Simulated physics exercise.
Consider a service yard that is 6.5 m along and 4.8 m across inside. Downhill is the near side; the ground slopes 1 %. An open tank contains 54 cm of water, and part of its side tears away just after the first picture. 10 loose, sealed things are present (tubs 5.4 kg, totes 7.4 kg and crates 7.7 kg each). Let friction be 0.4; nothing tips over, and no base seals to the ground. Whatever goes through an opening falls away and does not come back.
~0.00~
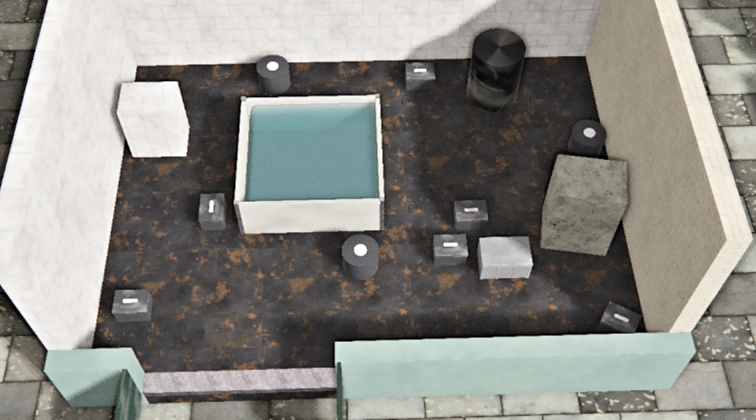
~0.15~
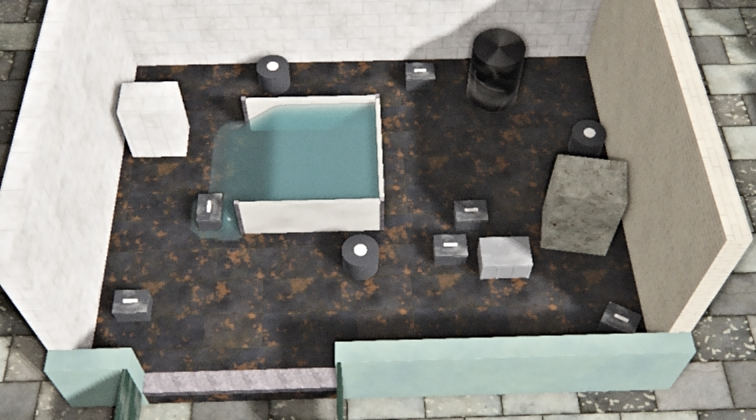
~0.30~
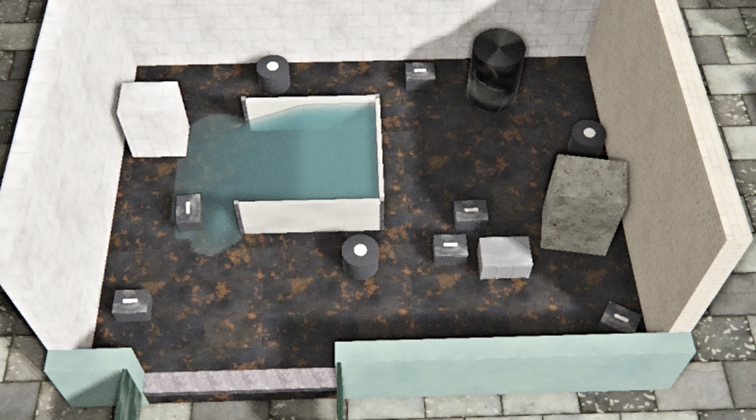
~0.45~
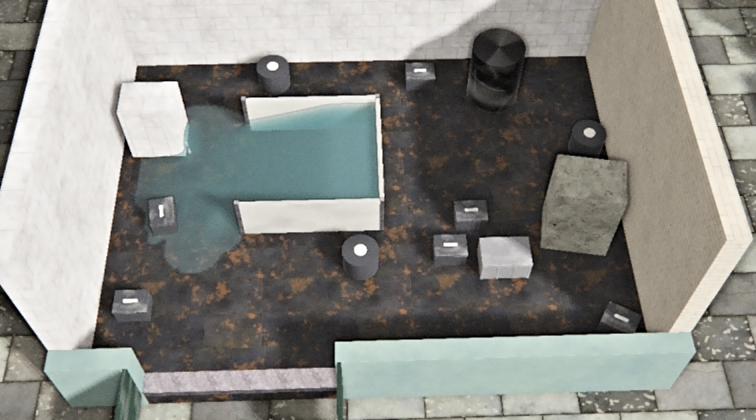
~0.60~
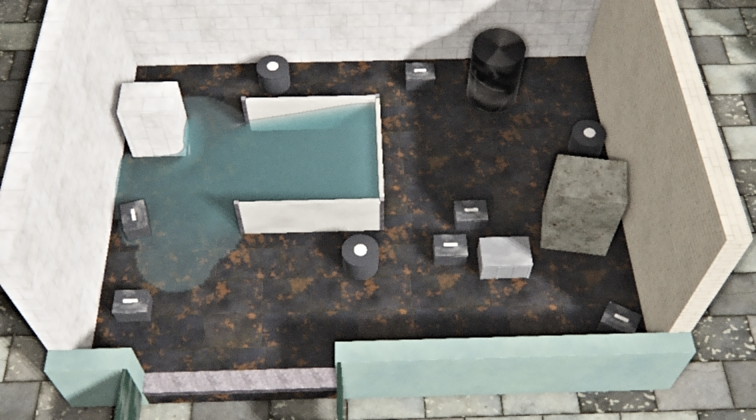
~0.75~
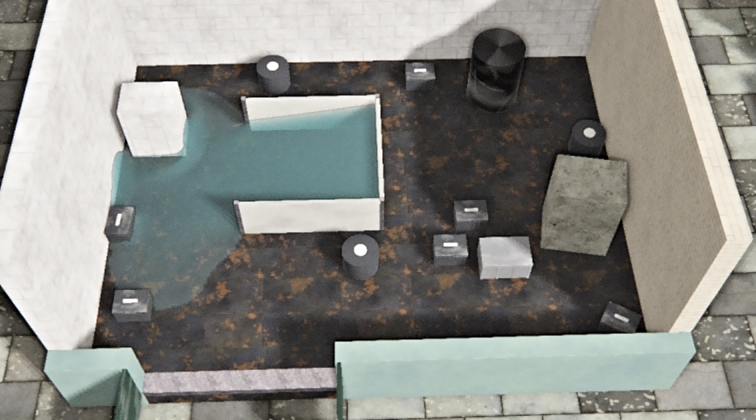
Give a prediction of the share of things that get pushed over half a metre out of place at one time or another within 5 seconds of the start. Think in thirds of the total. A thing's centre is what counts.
My answer: Less than a third of the total.
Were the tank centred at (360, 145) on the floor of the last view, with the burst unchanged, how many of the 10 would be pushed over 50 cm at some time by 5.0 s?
In that case 4 of them.
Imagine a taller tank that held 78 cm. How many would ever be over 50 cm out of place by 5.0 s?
That would give 4.
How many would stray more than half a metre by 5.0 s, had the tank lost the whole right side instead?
Count: 6.
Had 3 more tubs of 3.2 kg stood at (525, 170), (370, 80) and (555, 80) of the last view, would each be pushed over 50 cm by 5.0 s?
Taking them one by one: It stays within, then it goes beyond, then it stays within.
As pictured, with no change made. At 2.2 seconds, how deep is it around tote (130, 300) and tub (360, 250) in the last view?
7 and 0 cm.
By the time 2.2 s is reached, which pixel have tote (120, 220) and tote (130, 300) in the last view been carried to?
First near (123, 340), second near (195, 377).
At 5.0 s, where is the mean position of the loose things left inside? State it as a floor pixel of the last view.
Mean position approx. (479, 205).
After 1.1 s 1 of 10 are over 50 cm from their spots; 1 afloat.
After 2.2 s 2 of 10 are over 50 cm from their spots; 1 afloat.
After 3.5 s 3 of 10 are over 50 cm from their spots; 0 afloat.
After 5.0 s 3 of 10 are over 50 cm from their spots, and 3 have been at some point; 1 afloat.
